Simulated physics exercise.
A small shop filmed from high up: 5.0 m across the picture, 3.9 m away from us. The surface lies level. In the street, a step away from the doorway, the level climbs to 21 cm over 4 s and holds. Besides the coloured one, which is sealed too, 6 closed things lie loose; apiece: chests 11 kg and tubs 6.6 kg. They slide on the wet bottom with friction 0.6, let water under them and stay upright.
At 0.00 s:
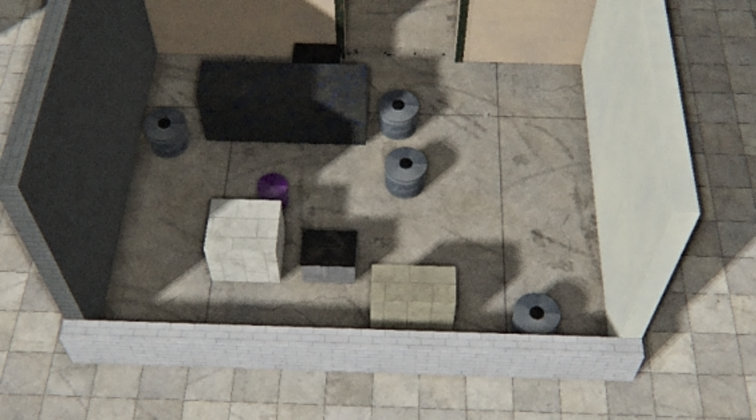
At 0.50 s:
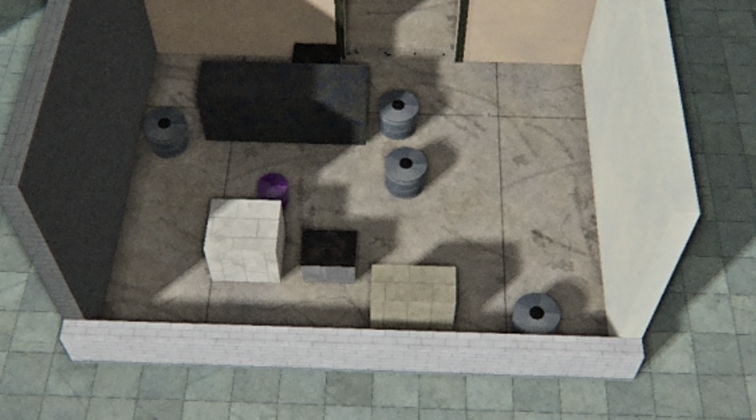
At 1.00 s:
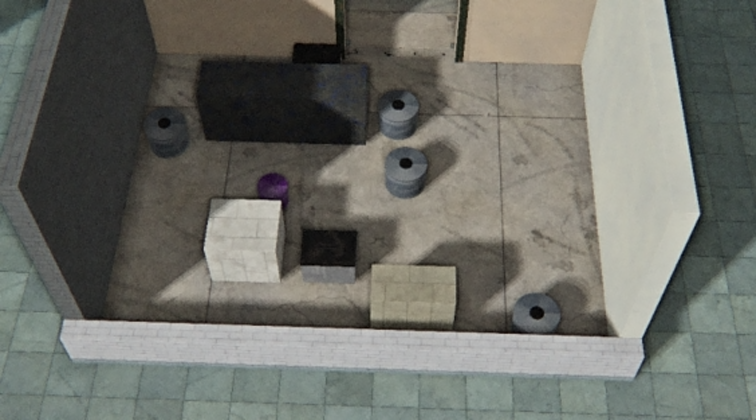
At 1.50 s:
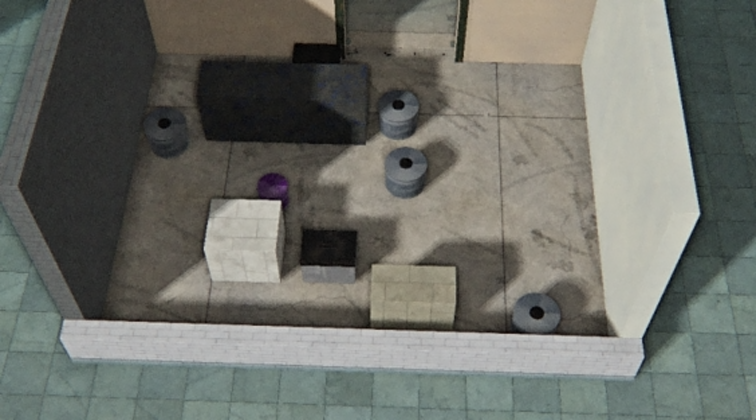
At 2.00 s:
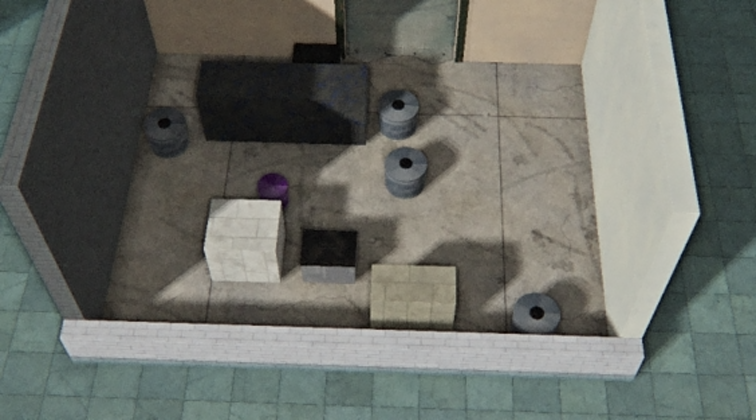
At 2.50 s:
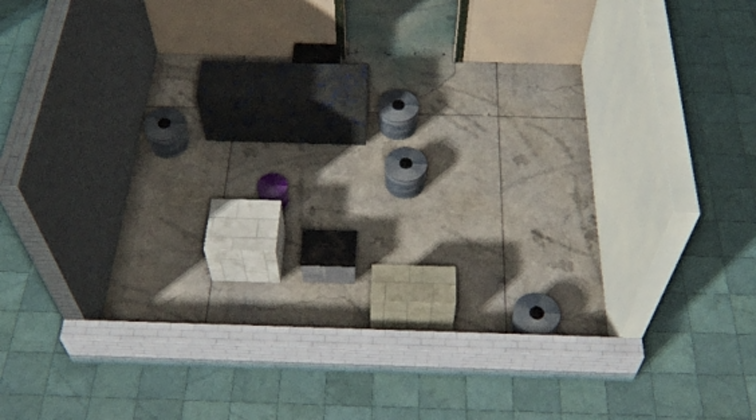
Greenish water spread over the paving outside a small walled shop, deepening in colour and creeping into the doorway at the back, while the purple pail, boxes and grey tubs inside stayed still.
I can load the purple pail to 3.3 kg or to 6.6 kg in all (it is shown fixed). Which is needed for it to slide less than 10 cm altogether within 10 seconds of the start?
For it, the lower weight is enough.
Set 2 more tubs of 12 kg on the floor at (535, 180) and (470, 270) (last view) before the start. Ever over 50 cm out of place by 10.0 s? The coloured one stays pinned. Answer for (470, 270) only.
Answer: Past it.
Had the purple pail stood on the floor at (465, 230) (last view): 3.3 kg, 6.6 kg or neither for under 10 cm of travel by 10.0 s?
Neither is enough.
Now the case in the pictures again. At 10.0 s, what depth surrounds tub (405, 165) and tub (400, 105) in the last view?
About 13 and 13 cm.
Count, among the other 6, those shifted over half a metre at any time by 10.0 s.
I count 3.
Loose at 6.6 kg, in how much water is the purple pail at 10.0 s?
About 3 cm.
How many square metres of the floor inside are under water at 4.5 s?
Roughly 6.0 m2.
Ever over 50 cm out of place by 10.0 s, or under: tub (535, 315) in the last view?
It is under.
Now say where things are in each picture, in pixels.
In the first picture, the purple pail at (272, 186), on the bottom; 0.0 m2 under water; 0 of 7 have shifted.
In the second picture, the purple pail at (272, 186) rests on the ground; 0.0 m2 under water; 0 of 7 have shifted.
In the third picture, the purple pail at (272, 186), on the bottom; water covers 0.0 m2; 0 of 7 have shifted.
In the fourth picture, the purple pail at (272, 186) rests on the ground; 0.0 m2 under water; 0 of 7 have shifted.
In the fifth picture, the purple pail at (272, 186) rests on the ground; water covers 0.0 m2; 0 of 7 have shifted.
In the sixth picture, the purple pail at (272, 186), on the bottom; water covers 0.5 m2; 0 of 7 have shifted.
After 3.5 s the purple pail would be 0 cm from its start with 3.3 kg and 0 cm from its start with 6.6 kg; 0 cm of water round it then.
After 4.5 s the purple pail would be 0 cm from its start with 3.3 kg and 0 cm from its start with 6.6 kg; 0 cm of water round it then.
After 7.0 s the purple pail would be 0 cm from its start with 3.3 kg and 0 cm from its start with 6.6 kg; 1 cm of water round it then.
After 10.0 s the purple pail would be 0 cm from its start with 3.3 kg and 0 cm from its start with 6.6 kg; 3 cm of water round it then.
